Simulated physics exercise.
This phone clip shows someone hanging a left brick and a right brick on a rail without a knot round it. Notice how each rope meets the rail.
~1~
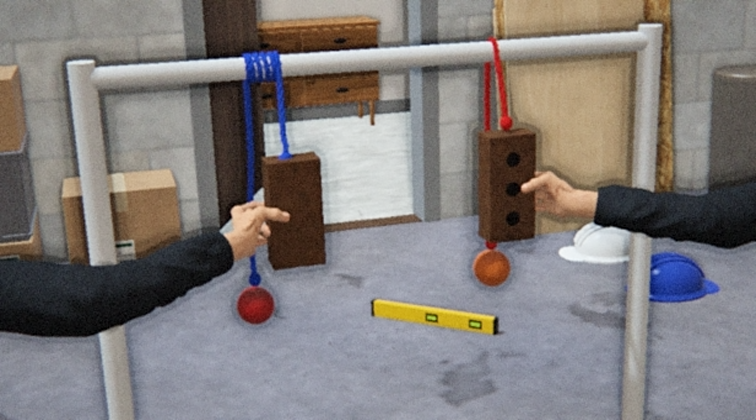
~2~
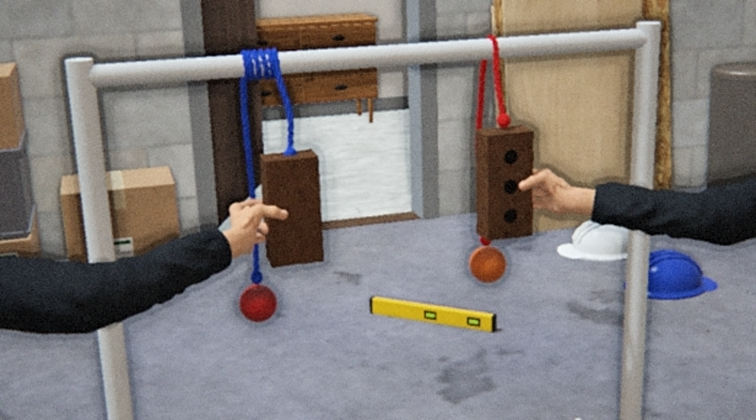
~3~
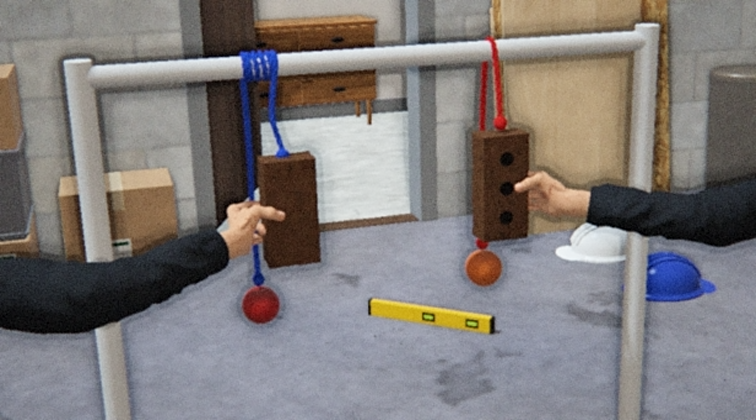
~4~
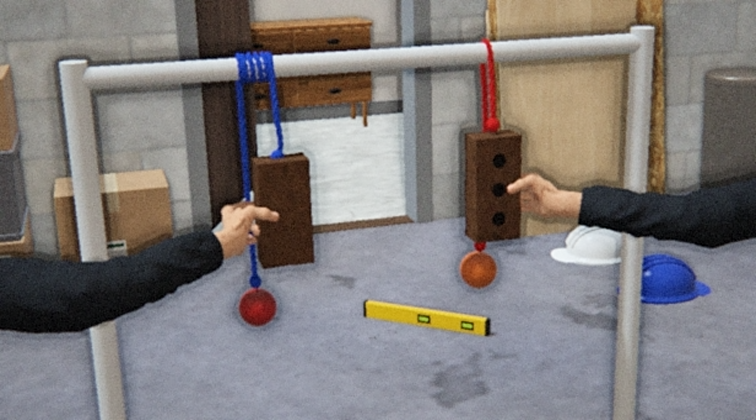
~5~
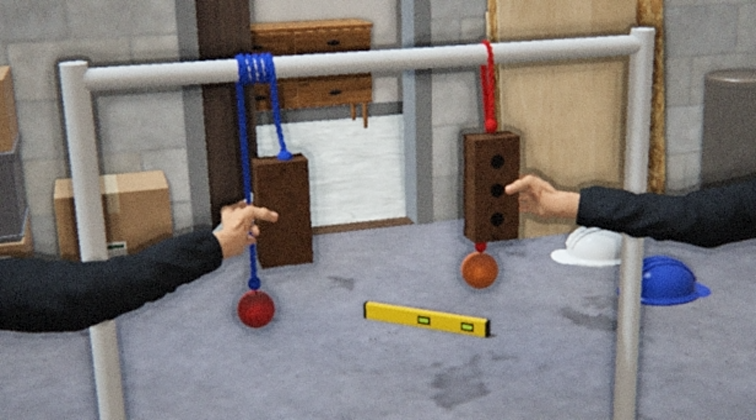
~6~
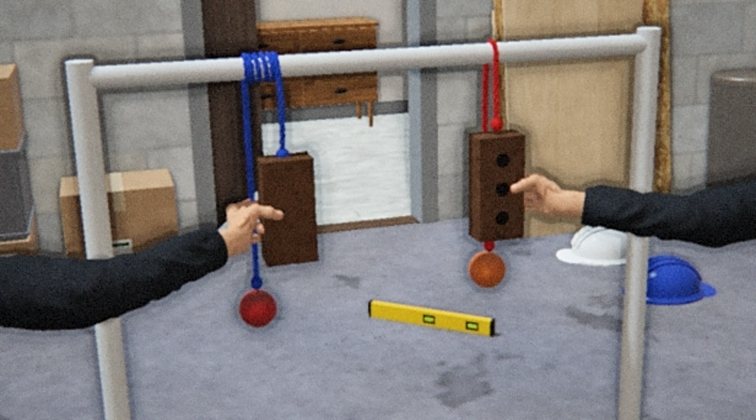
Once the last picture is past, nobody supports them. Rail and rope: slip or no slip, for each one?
The left brick remains aloft; the right brick descends.
Then, 0.28 s on from there, left brick off the floor near (286, 217); right brick dropping near (496, 251).
Then, 0.56 s on from there, left brick off the floor near (282, 216); right brick on the floor.
In the end, left brick off the floor near (283, 214); right brick on the floor. The left brick stays hanging and the right brick drops.
